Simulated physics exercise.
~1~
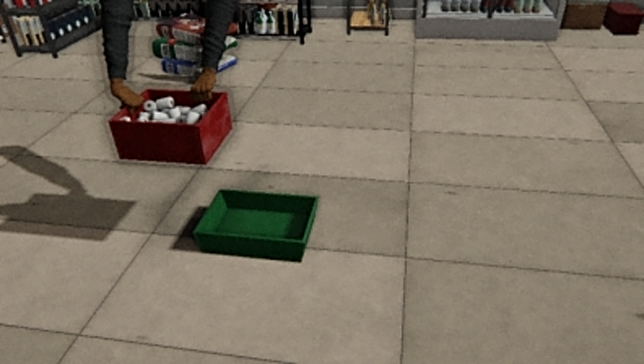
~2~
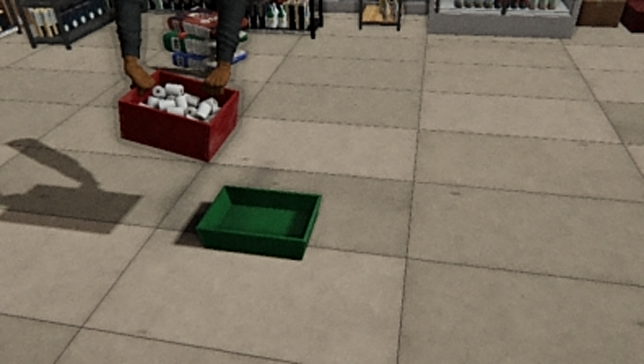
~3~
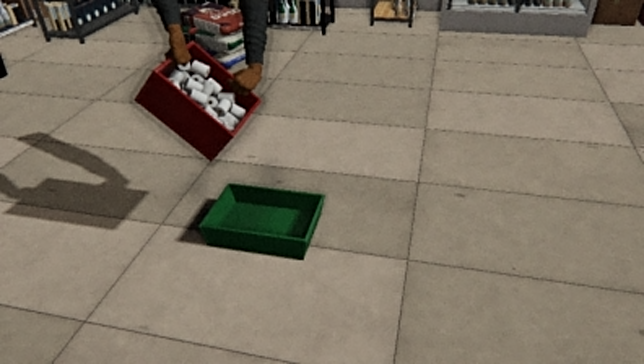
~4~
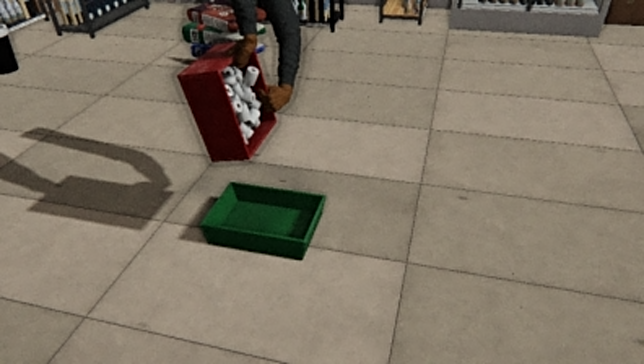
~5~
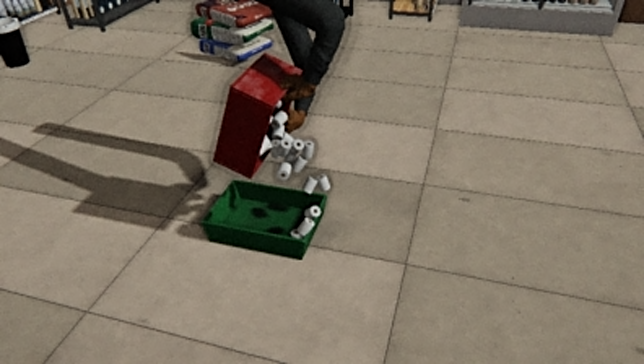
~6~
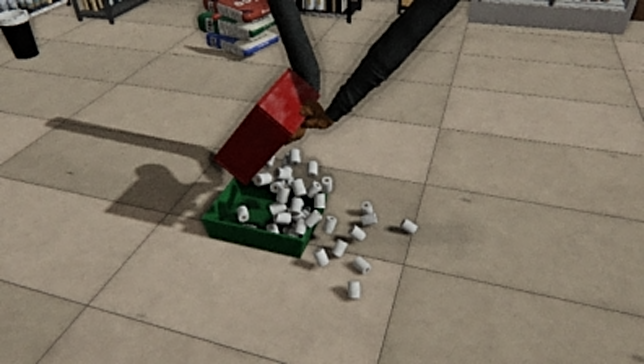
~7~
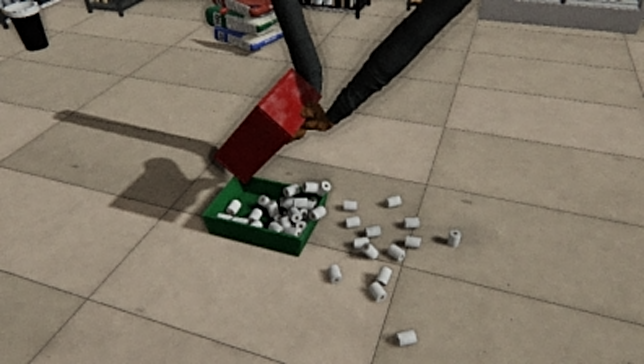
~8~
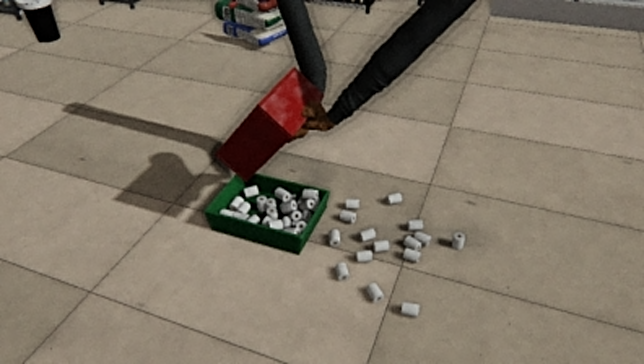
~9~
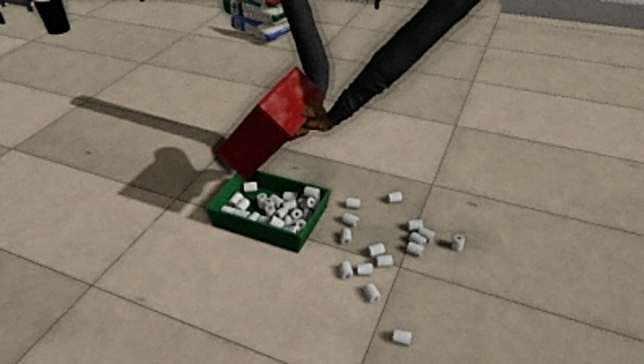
A red box tips white paper rolls into a green tub, some scattering across the floor.
